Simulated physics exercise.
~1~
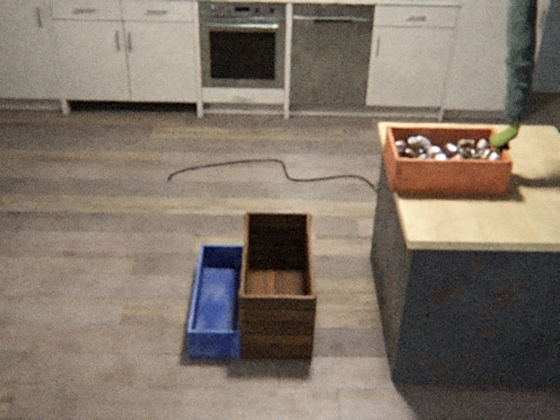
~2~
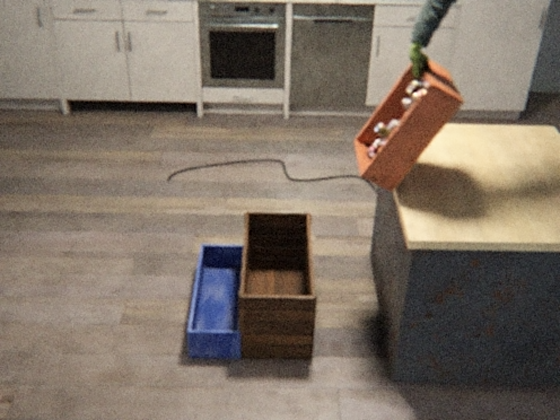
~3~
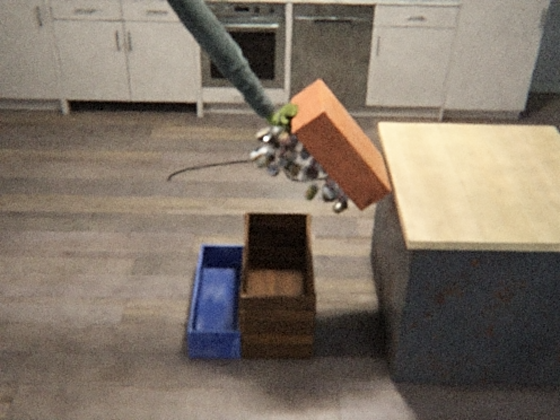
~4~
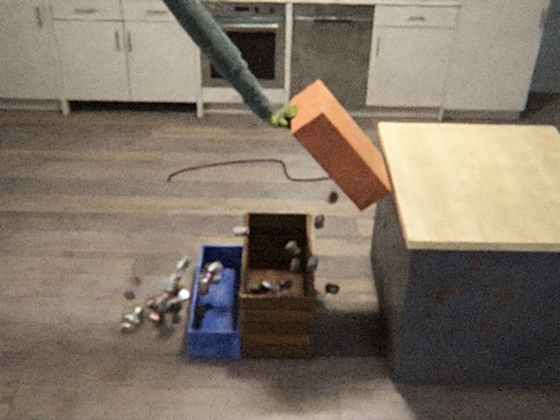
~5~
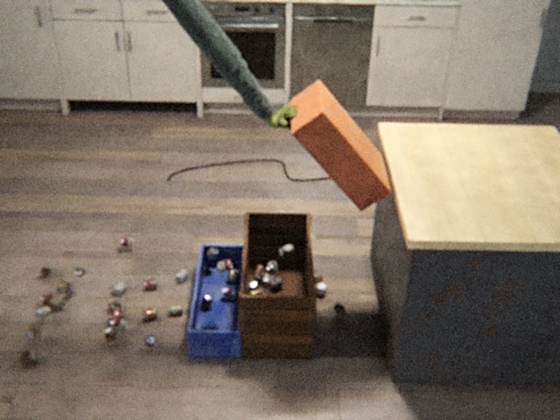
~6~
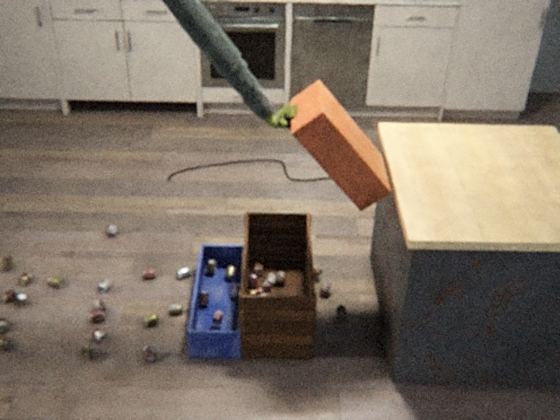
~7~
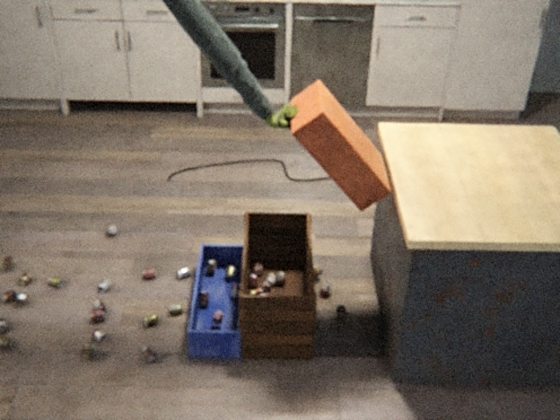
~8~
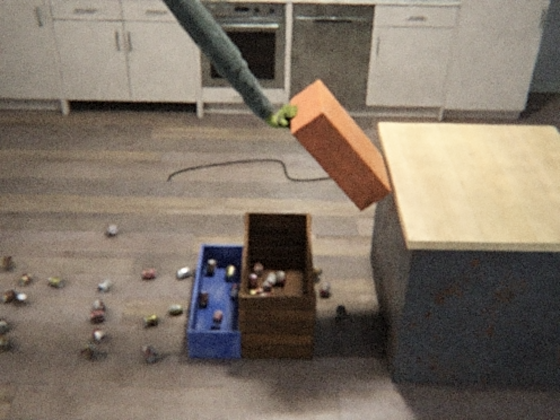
In a kitchen, an arm tips an orange box, scattering small cans into two containers and leftward across the floor.
